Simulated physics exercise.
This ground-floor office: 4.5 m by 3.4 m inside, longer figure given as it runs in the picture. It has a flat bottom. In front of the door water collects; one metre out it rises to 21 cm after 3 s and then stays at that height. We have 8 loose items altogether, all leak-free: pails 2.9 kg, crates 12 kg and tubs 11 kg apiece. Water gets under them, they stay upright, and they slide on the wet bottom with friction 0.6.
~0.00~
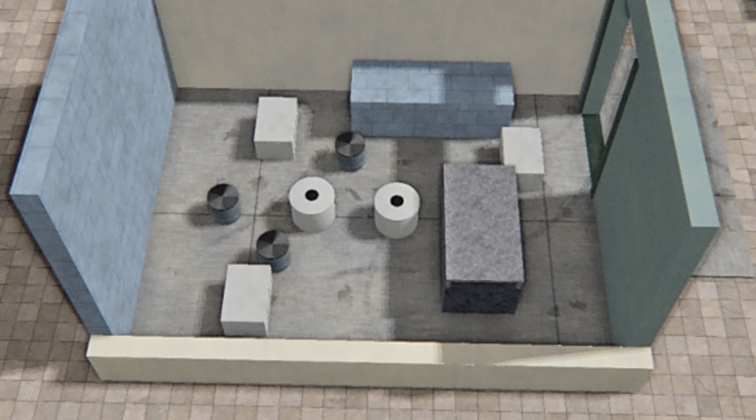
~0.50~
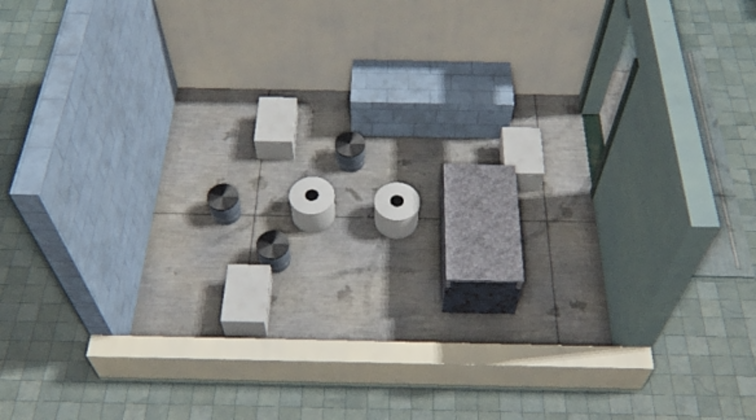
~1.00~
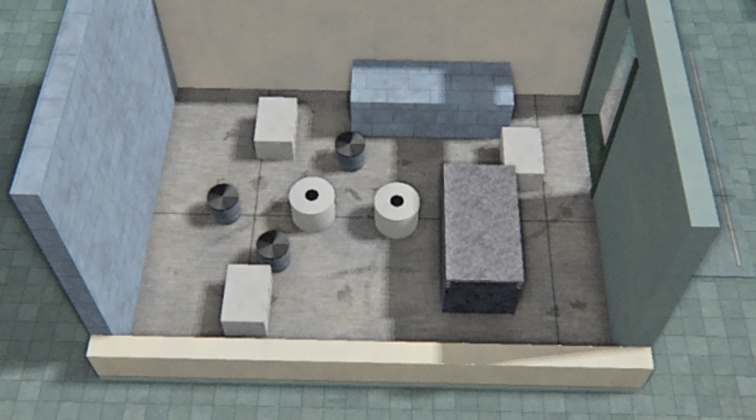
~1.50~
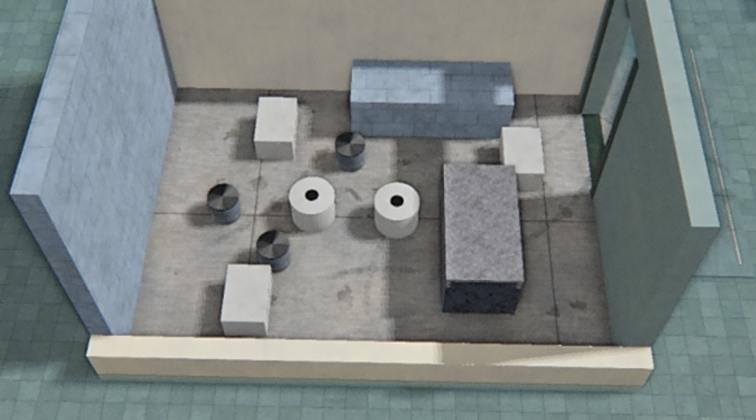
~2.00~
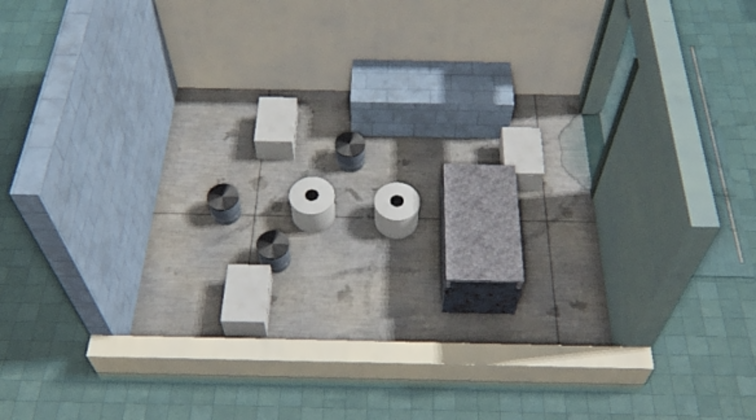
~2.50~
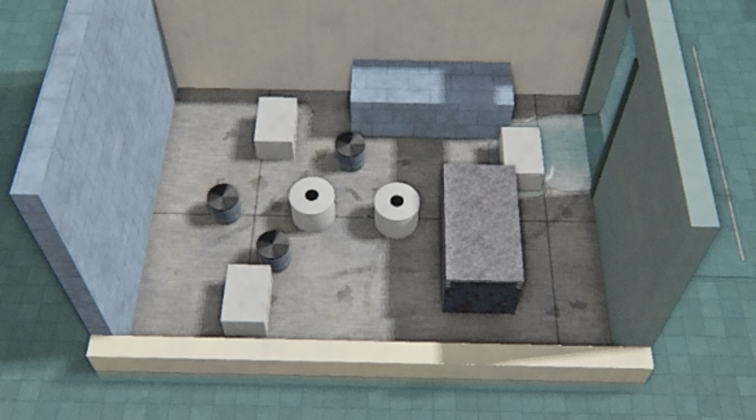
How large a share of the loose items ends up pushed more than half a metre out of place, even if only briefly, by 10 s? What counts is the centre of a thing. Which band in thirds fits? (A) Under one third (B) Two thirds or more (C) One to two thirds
(C) One to two thirds.
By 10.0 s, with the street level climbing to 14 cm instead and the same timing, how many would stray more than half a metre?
Then 2 of them.
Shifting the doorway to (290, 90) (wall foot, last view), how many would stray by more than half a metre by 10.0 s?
Then 6 of them would.
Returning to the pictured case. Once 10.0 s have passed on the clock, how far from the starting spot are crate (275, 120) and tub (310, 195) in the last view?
40 cm and 5 cm respectively.
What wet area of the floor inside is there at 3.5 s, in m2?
About 2.5 m2 is covered.
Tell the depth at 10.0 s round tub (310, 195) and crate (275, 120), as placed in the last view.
6 and 9 cm.
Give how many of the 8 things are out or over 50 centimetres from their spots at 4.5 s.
Tally at that time: 1.
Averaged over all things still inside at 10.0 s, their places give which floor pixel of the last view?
I'd put it around (273, 254).
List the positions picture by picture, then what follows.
The first frame shows a crate at (523, 150) rests on the ground; a pail at (272, 244), on the bottom; water covers 0.0 m2; 0 of 8 have shifted.
The second frame shows a crate at (523, 150) rests on the ground; a pail at (272, 244), on the bottom; 0.0 m2 under water; 0 of 8 have shifted.
The third frame shows a crate at (523, 150), on the bottom; a pail at (272, 244) rests on the ground; 0.0 m2 under water; 0 of 8 have shifted.
The fourth frame shows a crate at (523, 150), on the bottom; a pail at (272, 244) rests on the ground; 0.0 m2 under water; 0 of 8 have shifted.
The fifth frame shows a crate at (523, 150), on the bottom; a pail at (272, 244) rests on the ground; water covers 0.2 m2; 0 of 8 have shifted.
The sixth frame shows a crate at (523, 150) rests on the ground; a pail at (272, 244) rests on the ground; water covers 0.6 m2; 0 of 8 have shifted.
After 3.5 s 1 of 8 are over 50 cm from their spots; 0 afloat.
After 4.5 s 1 of 8 are over 50 cm from their spots; 0 afloat.
After 7.0 s 3 of 8 are over 50 cm from their spots; 2 afloat.
After 10.0 s 3 of 8 are over 50 cm from their spots, and 4 have been at some point; 6 afloat.
